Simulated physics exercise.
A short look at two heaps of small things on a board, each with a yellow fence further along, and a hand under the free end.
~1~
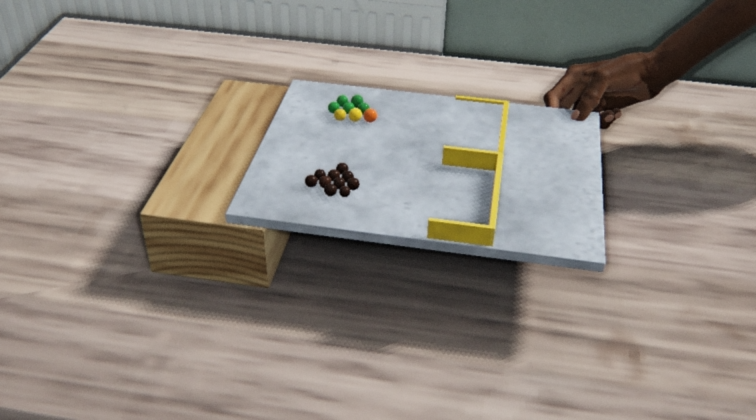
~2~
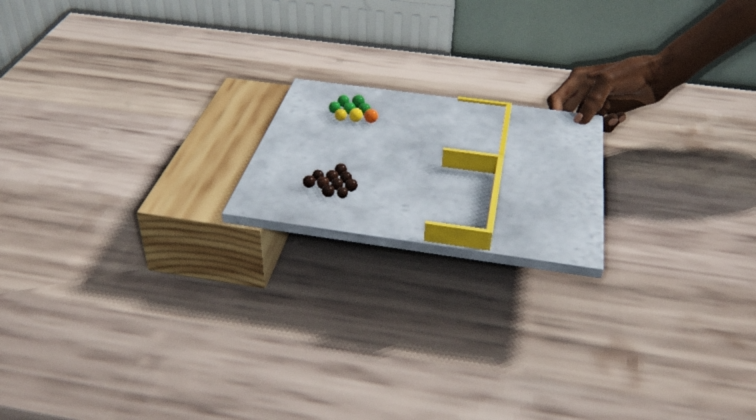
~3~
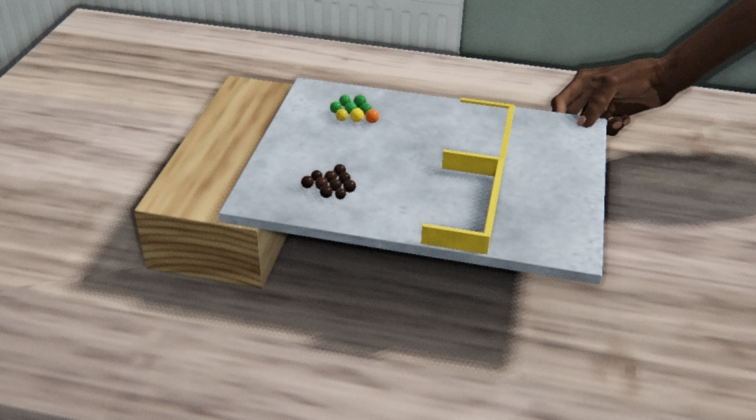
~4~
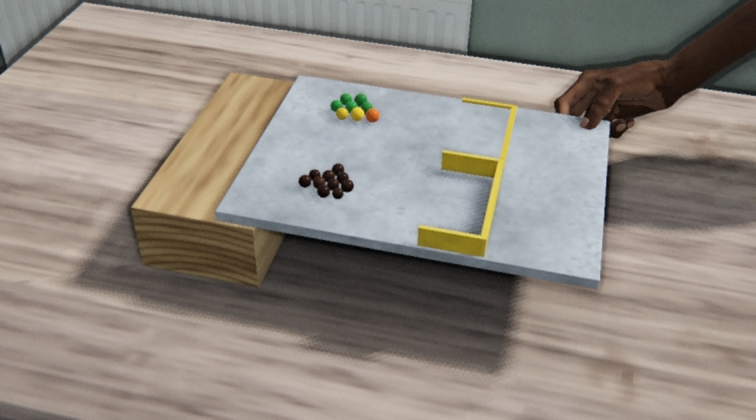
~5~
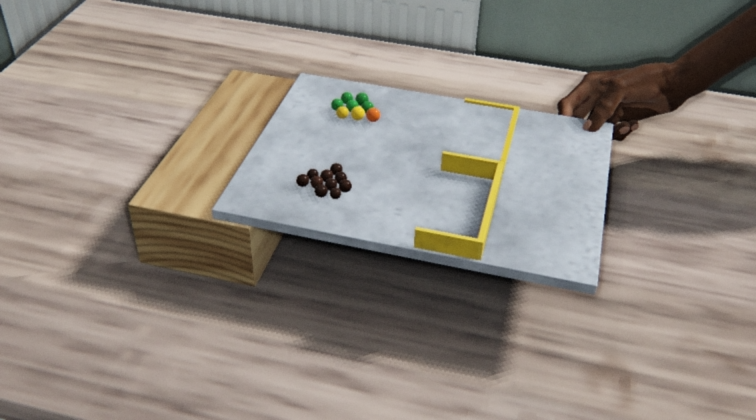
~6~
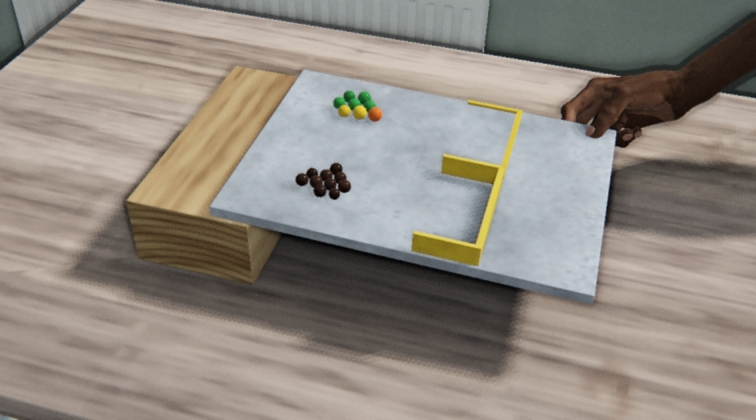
At the start, a grey board lies level with its left end on a wooden block and a hand at its right end, carrying dark balls, a cluster of green, yellow and orange balls, and yellow barriers. The hand slowly lowers that end slightly, while both clusters stay in place on the board.
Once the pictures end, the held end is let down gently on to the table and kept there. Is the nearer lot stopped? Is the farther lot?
The nearer lot is stopped by its bar; the farther lot gets over its bar.
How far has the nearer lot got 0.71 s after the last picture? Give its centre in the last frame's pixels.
Roughly at (459, 247).
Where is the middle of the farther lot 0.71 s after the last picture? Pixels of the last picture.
At about (503, 169).
Then, 0.38 s after the last picture, board sloping at 11°; nearer lot on its way down; farther lot on its way down.
Then, 0.71 s after the last picture, board resting at 14°; nearer lot has reached its bar; farther lot about a quarter past its bar.
Then, 1.00 s after the last picture, board resting at 14°; nearer lot has reached its bar; farther lot all past its bar.
By the end, board resting at 14°; nearer lot gathered behind its bar; farther lot all past its bar.
